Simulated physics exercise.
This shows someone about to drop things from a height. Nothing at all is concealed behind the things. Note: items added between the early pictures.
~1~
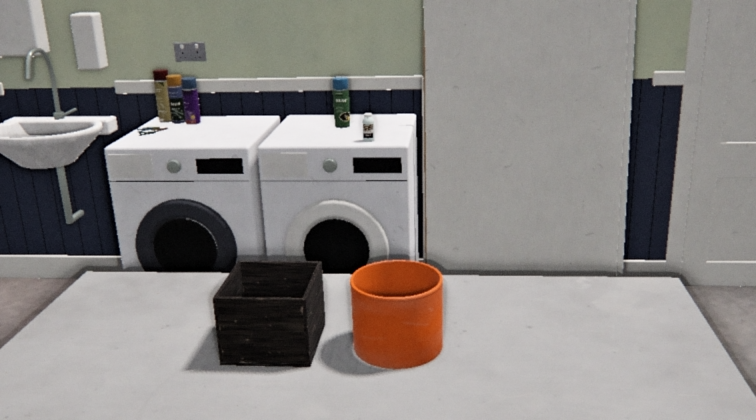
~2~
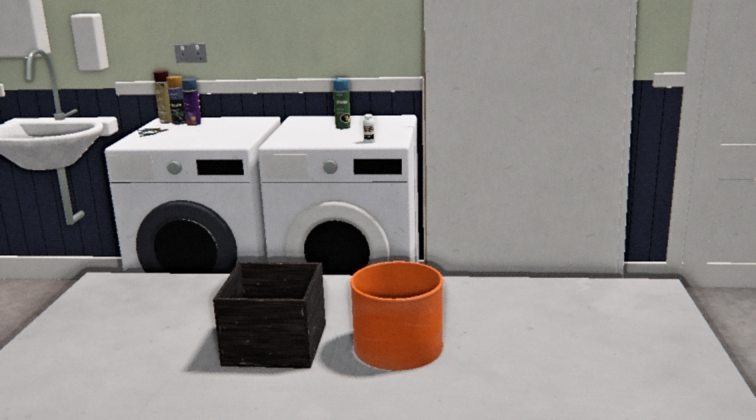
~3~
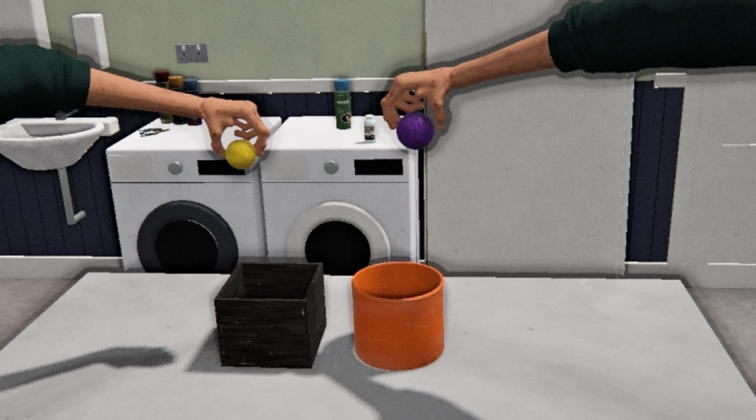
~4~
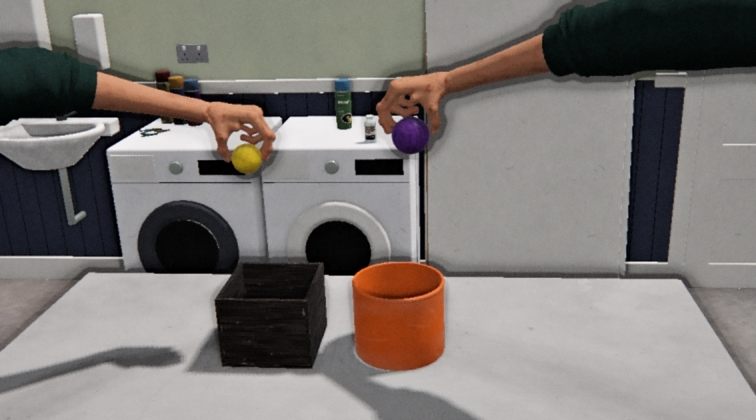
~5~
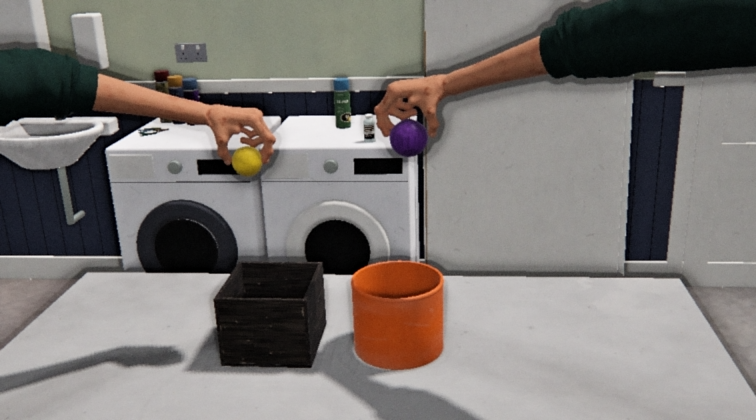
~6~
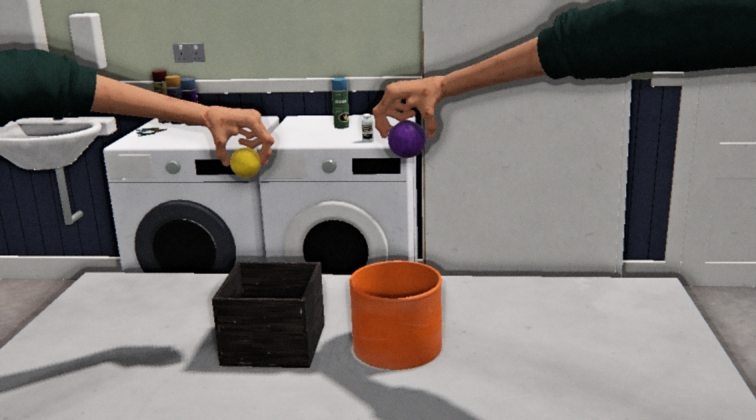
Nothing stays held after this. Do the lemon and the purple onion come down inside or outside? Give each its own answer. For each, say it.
As for where they come down: The lemon ends up inside; the purple onion ends up inside.
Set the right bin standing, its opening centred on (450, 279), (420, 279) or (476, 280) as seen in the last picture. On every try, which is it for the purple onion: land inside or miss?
First the purple onion gets in, next it gets in, last it stays out.
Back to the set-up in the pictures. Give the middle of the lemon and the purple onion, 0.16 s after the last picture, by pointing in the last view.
The lemon sits at (249, 195), while the purple onion sits at (408, 173).
Then, 0.16 s on from there, lemon displaced about its own width near (249, 195); purple onion displaced about its own width near (408, 173).
Then, 0.26 s on from there, lemon on its way down near (256, 269); purple onion on its way down near (409, 250).
In the end, the lemon lands inside, near (261, 329); the purple onion lands inside, near (411, 328).
